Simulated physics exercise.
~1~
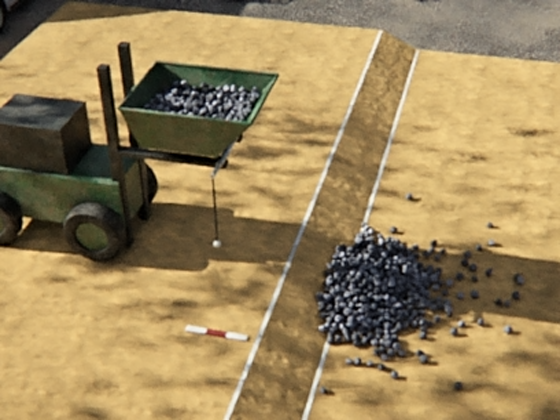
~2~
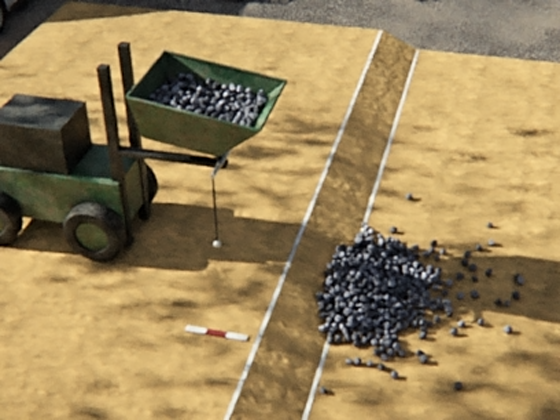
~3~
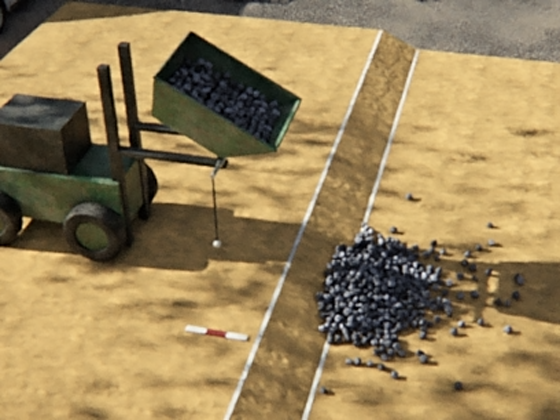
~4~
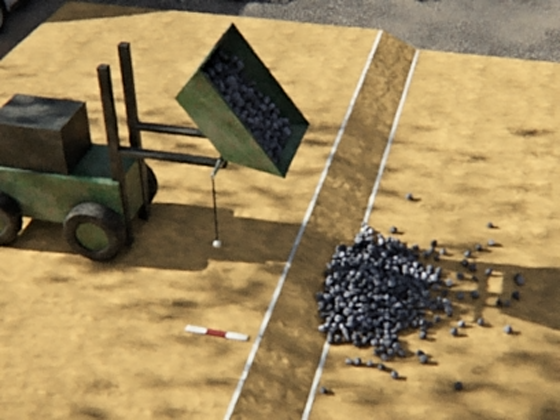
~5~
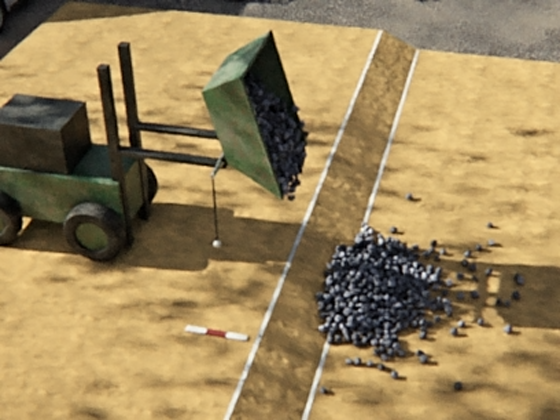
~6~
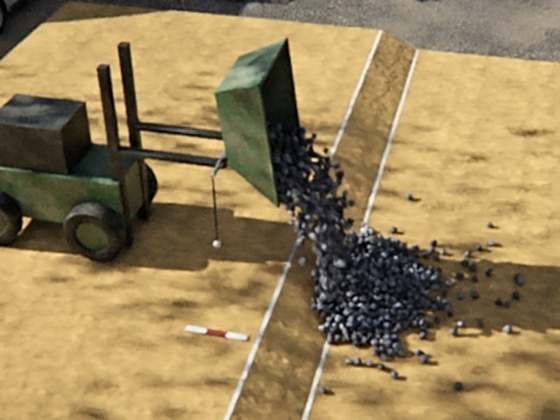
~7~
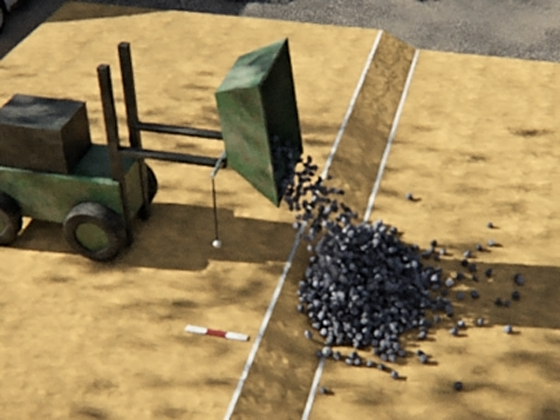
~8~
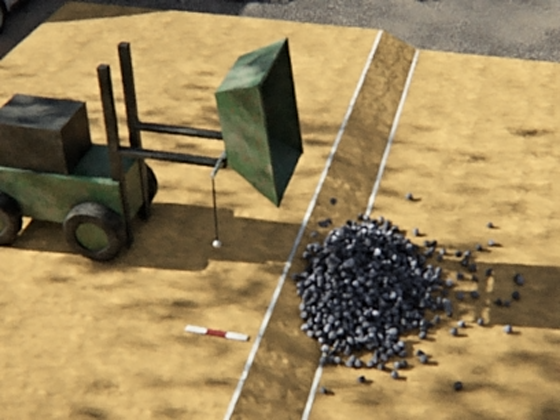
On sandy ground, a forklift tips its green skip and empties dark rocks onto the pile.
